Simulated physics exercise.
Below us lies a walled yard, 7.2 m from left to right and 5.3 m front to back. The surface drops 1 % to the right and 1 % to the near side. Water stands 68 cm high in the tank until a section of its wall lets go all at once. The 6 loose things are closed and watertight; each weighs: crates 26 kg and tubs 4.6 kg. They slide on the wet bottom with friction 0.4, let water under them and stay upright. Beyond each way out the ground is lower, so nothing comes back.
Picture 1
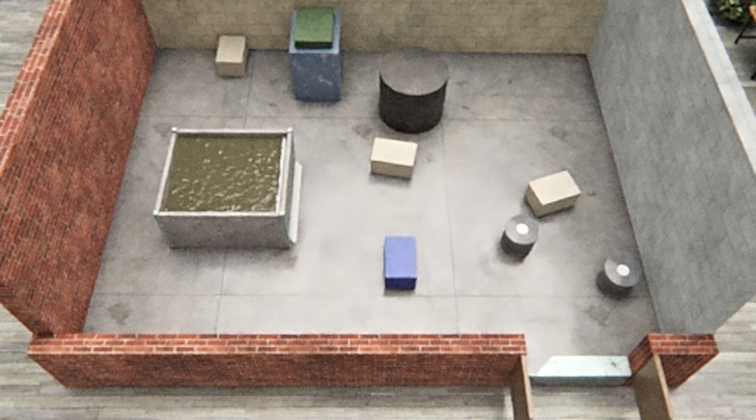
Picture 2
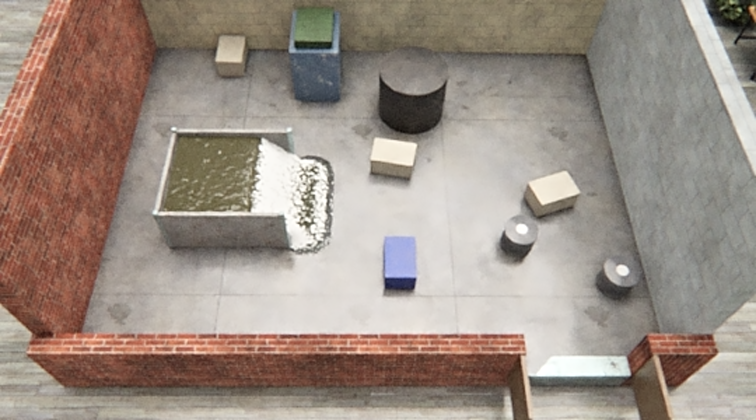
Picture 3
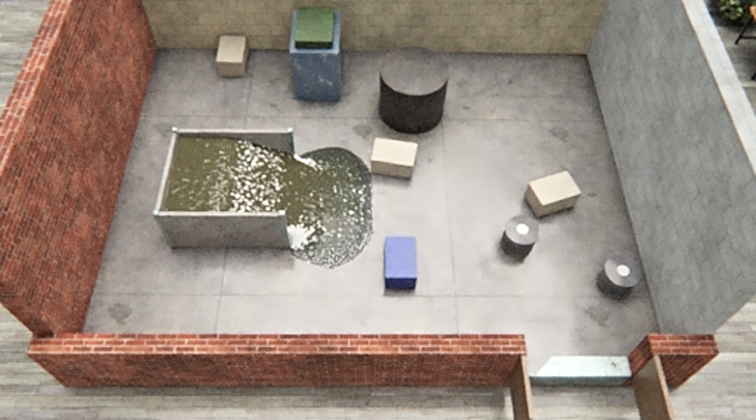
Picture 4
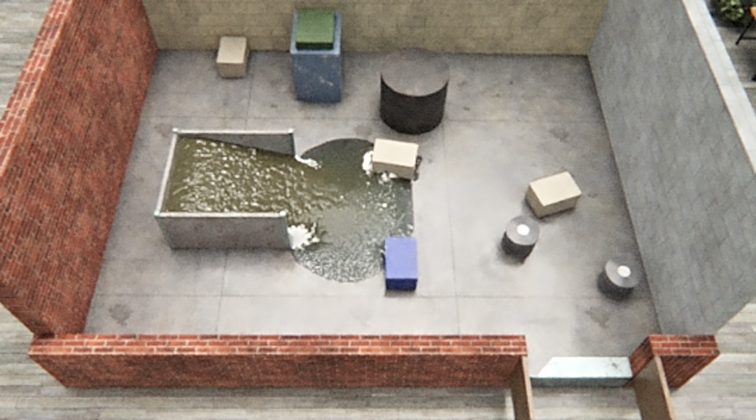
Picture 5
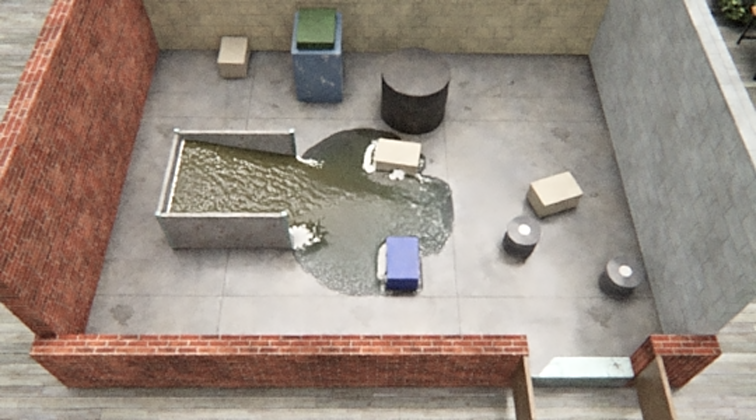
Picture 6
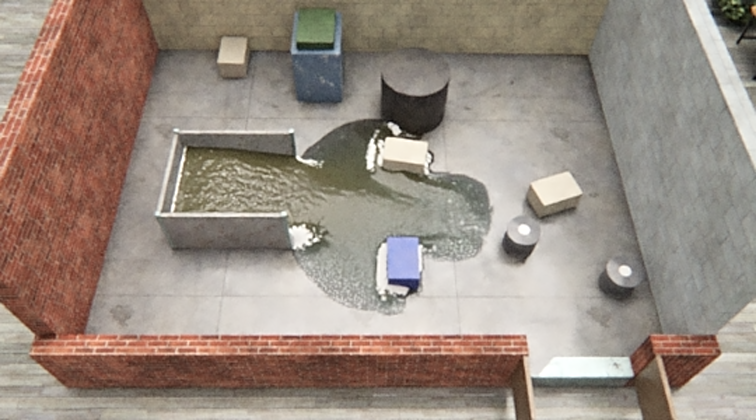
To begin with, murky water fills a walled tank at the left of a yard scattered with crates and tubs. The tank's right side opens and water surges out, spreading rightward across the floor. It flows around a pale crate and a blue crate, and the pale one shifts slightly right.
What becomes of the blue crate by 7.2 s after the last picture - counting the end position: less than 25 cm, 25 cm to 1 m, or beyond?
Blue crate travels far.
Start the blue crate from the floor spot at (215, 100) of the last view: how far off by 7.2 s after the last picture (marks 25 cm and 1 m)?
It barely shifts.
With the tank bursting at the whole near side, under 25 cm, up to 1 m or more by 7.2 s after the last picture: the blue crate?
Then the blue crate slides a little.
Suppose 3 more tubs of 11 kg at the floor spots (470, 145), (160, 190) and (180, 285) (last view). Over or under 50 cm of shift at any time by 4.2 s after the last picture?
In that order: Past it, less, less.
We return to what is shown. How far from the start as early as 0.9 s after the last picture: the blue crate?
About 100 cm.
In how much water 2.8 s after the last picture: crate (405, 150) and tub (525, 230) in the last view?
About 5 and 18 cm.
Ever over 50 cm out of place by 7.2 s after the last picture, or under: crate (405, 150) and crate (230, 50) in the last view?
In turn: Past it, short of it.
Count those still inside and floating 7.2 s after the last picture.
At that moment 0.
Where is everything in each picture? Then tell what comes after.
The first frame shows the blue crate at (400, 256) rests on the ground; 1.9 m2 under water; 0 of 6 have shifted.
The second frame shows the blue crate at (400, 256), on the bottom; 2.7 m2 under water; 0 of 6 have shifted.
The third frame shows the blue crate at (401, 256), on the bottom; water covers 3.8 m2; 0 of 6 have shifted.
The fourth frame shows the blue crate at (401, 257), on the bottom; 5.0 m2 under water; 0 of 6 have shifted.
The fifth frame shows the blue crate at (403, 257), on the bottom; 6.1 m2 under water; 0 of 6 have shifted.
The sixth frame shows the blue crate at (403, 257) rests on the ground; 7.5 m2 under water; 1 of 6 have shifted.
Then, 0.9 s after the last picture the blue crate is near (482, 284), 1.1 m from its start, aground; 0 of 6 are out; 0 afloat.
Then, 2.8 s after the last picture the blue crate has gone out; 1 of 6 are out; 3 afloat.
Then, 4.8 s after the last picture the blue crate has gone out; 2 of 6 are out; 1 afloat.
Then, 7.2 s after the last picture the blue crate has gone out; 3 of 6 are out; 0 afloat.
